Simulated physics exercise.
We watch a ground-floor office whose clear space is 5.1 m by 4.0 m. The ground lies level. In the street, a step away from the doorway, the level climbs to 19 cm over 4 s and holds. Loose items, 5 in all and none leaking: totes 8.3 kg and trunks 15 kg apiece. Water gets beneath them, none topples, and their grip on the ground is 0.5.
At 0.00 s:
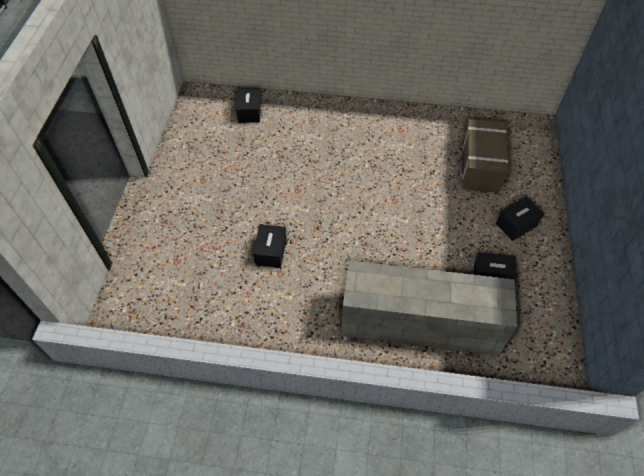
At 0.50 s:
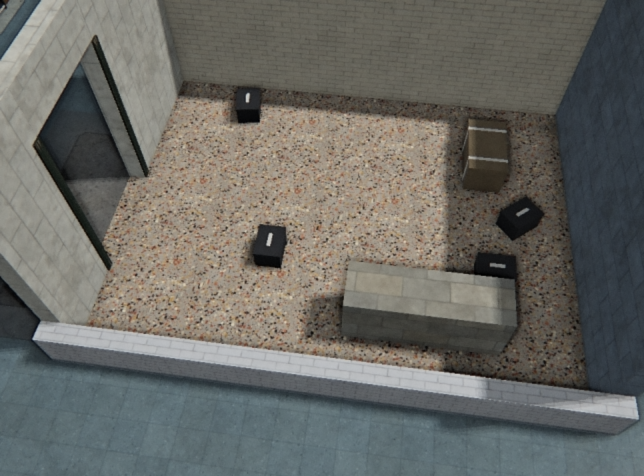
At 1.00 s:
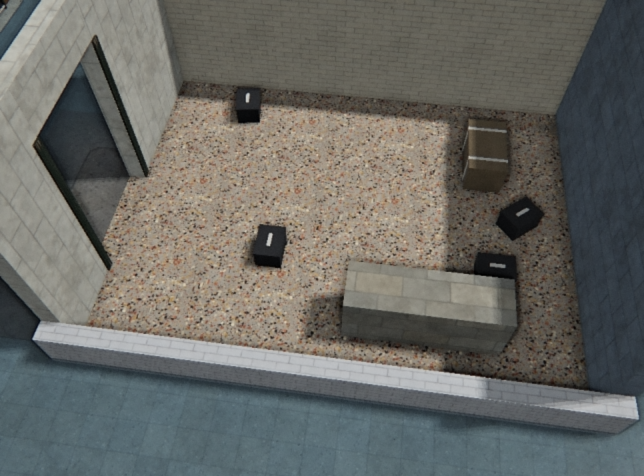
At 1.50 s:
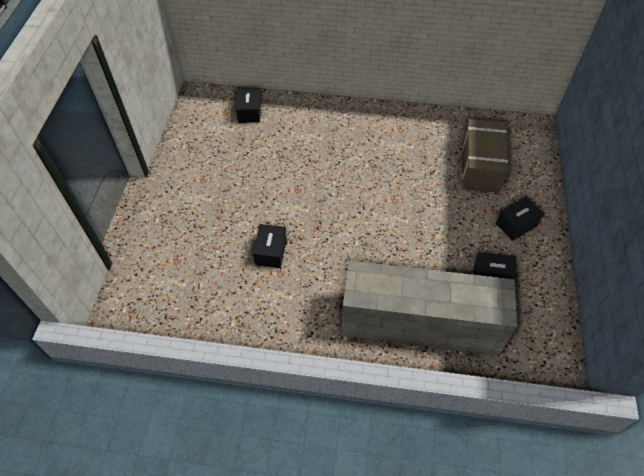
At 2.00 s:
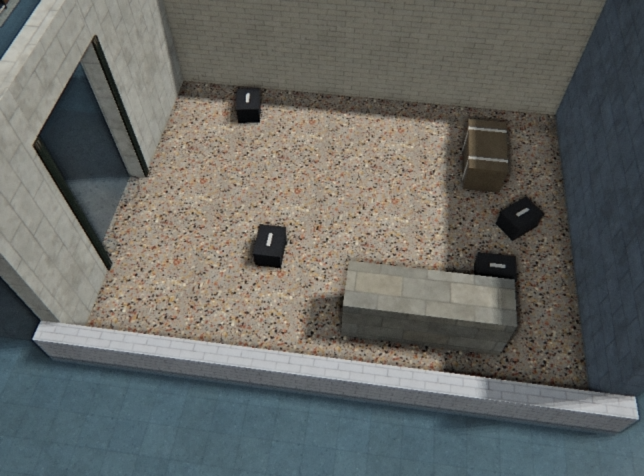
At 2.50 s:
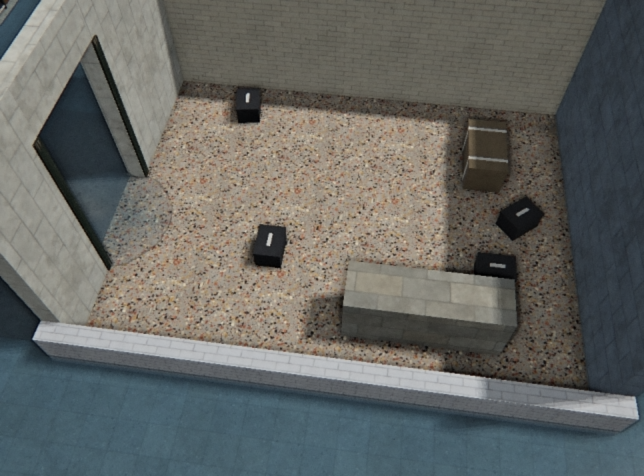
Water darkens and turns bluer across the tiled street outside a walled room with a pebbled floor, then shows in the doorway at left. A thin, clear patch then spreads just inside the opening, while the black boxes, the brown trunk and the long grey block stay still.
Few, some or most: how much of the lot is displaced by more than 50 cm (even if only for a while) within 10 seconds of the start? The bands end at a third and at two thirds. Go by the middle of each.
Share: From one to two thirds.
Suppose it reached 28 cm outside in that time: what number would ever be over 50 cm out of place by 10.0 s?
In that case 3 of them.
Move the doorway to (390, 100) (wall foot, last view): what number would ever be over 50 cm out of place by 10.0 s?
In that case 2 of them.
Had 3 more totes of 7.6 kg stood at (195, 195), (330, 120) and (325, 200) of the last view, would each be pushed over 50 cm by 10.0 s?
In turn: Over, less, past it.
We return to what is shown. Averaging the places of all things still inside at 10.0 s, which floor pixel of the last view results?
Around (440, 203).
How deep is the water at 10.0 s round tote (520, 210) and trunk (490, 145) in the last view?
About 8 and 10 cm.
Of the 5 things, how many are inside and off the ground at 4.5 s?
I count 0.
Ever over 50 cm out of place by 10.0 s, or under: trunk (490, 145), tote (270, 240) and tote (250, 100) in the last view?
In that order: More, over, under.
After 3.5 s 0 of 5 are over 50 cm from their spots; 0 afloat.
After 4.5 s 0 of 5 are over 50 cm from their spots; 0 afloat.
After 7.0 s 1 of 5 are over 50 cm from their spots; 0 afloat.
After 10.0 s 2 of 5 are over 50 cm from their spots, and 2 have been at some point; 2 afloat.
